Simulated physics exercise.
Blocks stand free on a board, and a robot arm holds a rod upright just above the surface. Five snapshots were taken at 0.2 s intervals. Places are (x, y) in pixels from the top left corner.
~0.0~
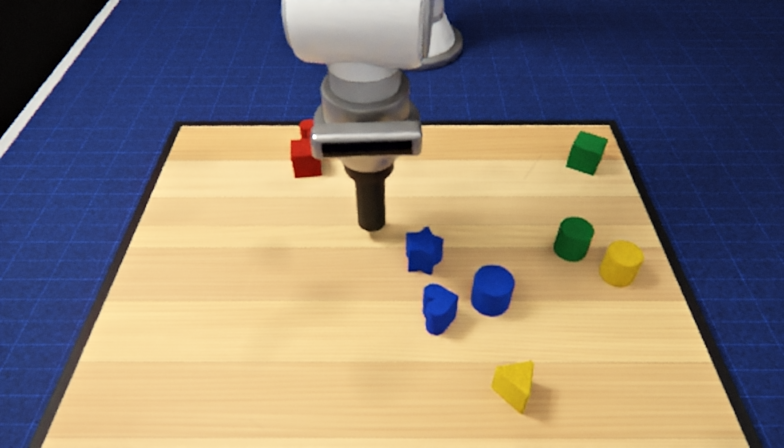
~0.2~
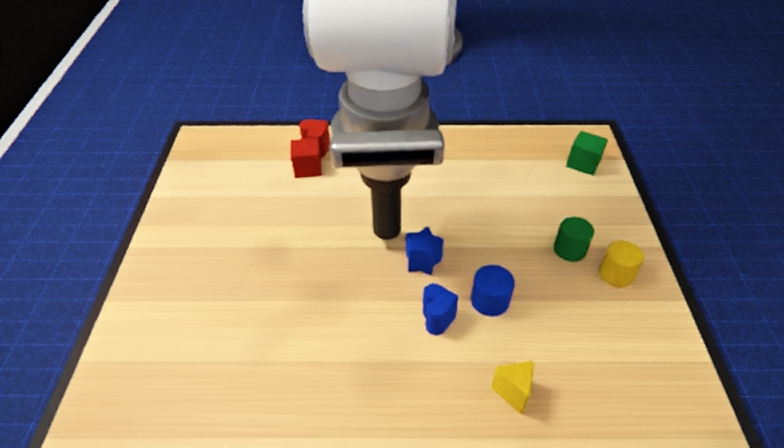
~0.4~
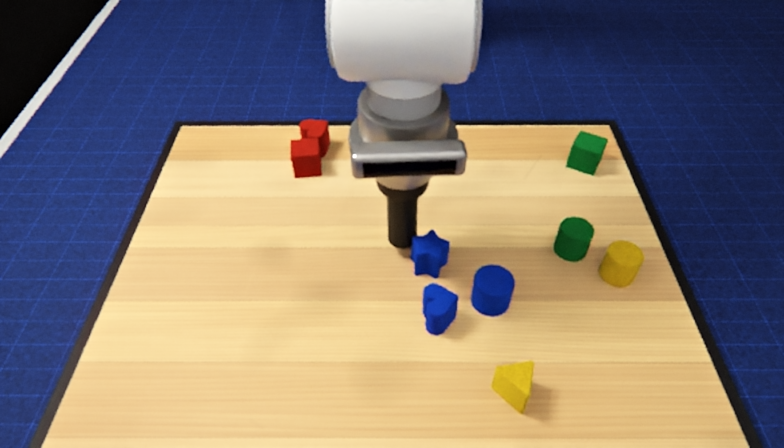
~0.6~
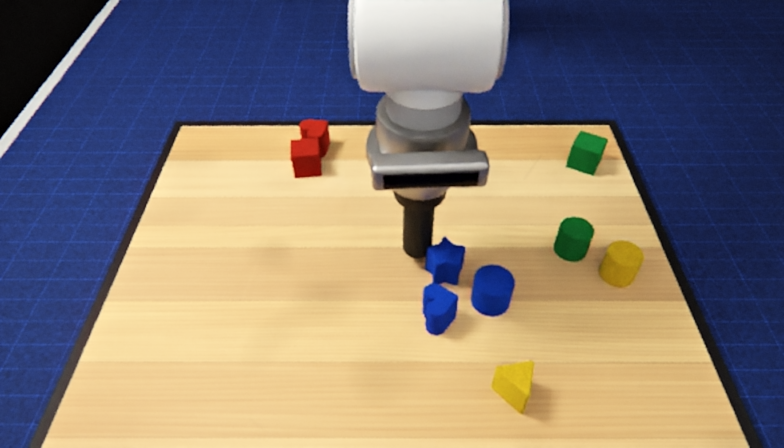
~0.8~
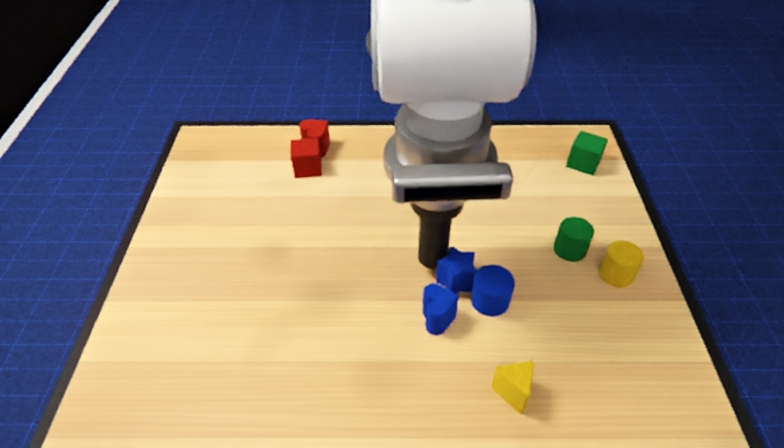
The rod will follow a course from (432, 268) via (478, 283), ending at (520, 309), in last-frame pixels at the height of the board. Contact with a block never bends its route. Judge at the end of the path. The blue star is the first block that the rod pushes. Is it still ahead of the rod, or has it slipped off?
When the path is over, you would find the blue star still in front of the rod.
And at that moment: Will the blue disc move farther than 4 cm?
My answer is yes.
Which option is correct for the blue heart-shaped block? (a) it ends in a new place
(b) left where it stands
I'll go with b - left where it stands.
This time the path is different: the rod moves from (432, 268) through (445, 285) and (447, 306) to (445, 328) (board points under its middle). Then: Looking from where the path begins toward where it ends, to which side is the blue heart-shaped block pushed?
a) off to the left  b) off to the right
The one that fits is b, off to the right.
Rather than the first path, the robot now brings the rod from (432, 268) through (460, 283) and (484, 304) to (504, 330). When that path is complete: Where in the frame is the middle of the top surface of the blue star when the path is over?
So, by the moment the path ends, you'll find the top centre of the blue star at (539, 326).
What follows on the original path. One third of the way, rod at (465, 266); blue star at (492, 270); blue disc at (525, 294).
Two thirds of the way, rod at (495, 280); blue star at (526, 282); blue disc at (550, 309).
At the end, rod at (523, 299); blue heart-shaped block still; blue star at (558, 300); blue disc at (581, 329).
